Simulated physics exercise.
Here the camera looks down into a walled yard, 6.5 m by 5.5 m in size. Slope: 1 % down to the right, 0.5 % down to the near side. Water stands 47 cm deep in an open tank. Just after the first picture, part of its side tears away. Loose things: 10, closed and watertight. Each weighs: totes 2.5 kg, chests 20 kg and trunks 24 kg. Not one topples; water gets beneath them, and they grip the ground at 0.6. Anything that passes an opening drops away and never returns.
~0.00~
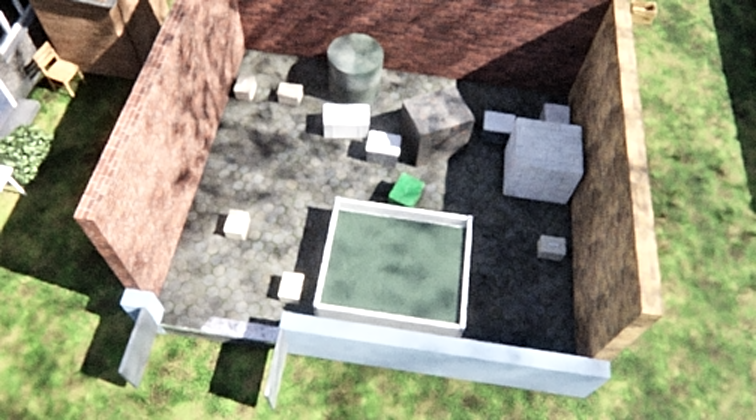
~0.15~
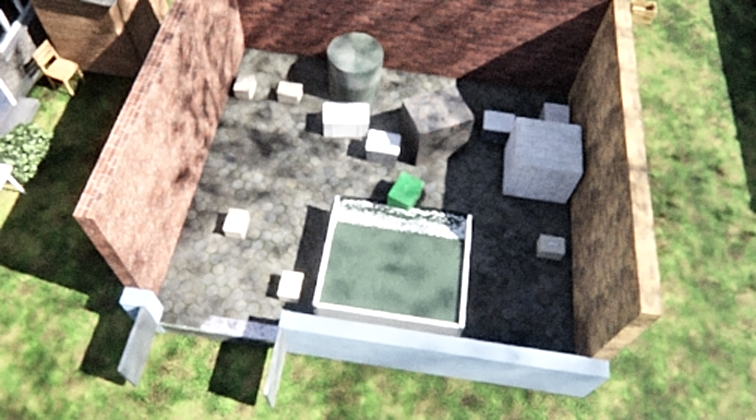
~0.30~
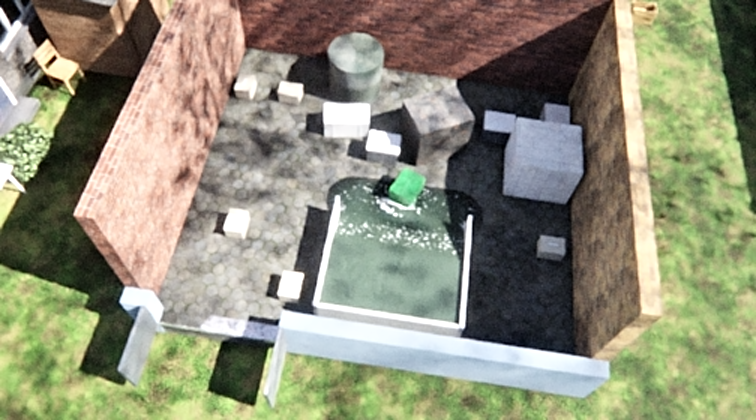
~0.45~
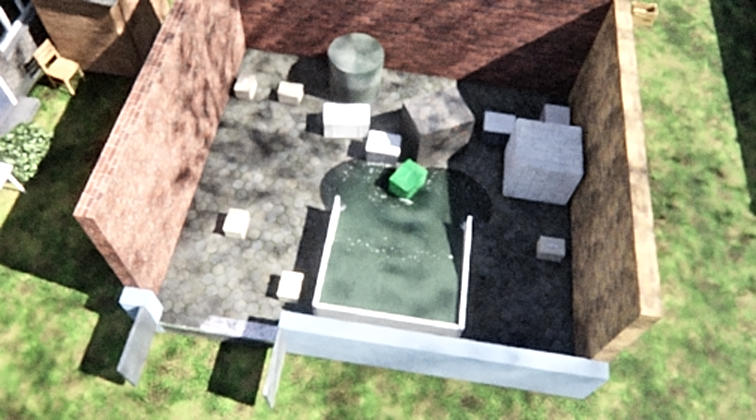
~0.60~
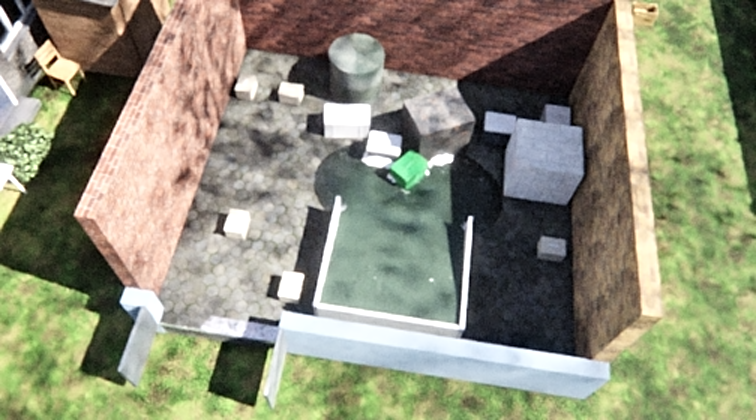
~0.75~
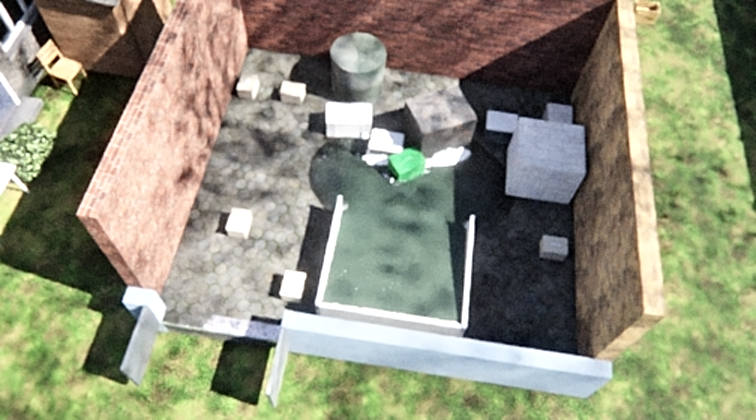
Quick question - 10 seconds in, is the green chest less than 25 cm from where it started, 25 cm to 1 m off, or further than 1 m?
It comes to rest far off.
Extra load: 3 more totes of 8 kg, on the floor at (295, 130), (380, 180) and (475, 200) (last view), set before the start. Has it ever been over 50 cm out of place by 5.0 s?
So that's beyond the threshold, beyond the threshold and beyond the threshold, in that sequence.
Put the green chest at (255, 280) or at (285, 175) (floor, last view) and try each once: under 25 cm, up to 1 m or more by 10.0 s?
In that order: It stays put; it holds its place.
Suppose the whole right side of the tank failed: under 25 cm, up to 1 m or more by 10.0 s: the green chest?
If that happened, the green chest winds up well away.
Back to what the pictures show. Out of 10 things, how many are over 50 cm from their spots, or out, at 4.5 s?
The count is 7.
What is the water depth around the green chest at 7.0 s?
I'd put it at about 6 cm.
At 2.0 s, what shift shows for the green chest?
I'd guess some 140 cm by then.
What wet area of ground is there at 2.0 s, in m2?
I'd estimate close to 17 m2.
After 2.0 s the green chest is near (371, 122), 1.5 m from its start, afloat; 0 of 10 are out; 1 afloat.
After 4.5 s the green chest is near (303, 85), 2.9 m from its start, aground; 0 of 10 are out; 7 afloat.
After 7.0 s the green chest is near (287, 115), 2.6 m from its start, aground; 0 of 10 are out; 7 afloat.
After 10.0 s the green chest is near (287, 115), 2.6 m from its start, aground; 1 of 10 are out; 5 afloat.
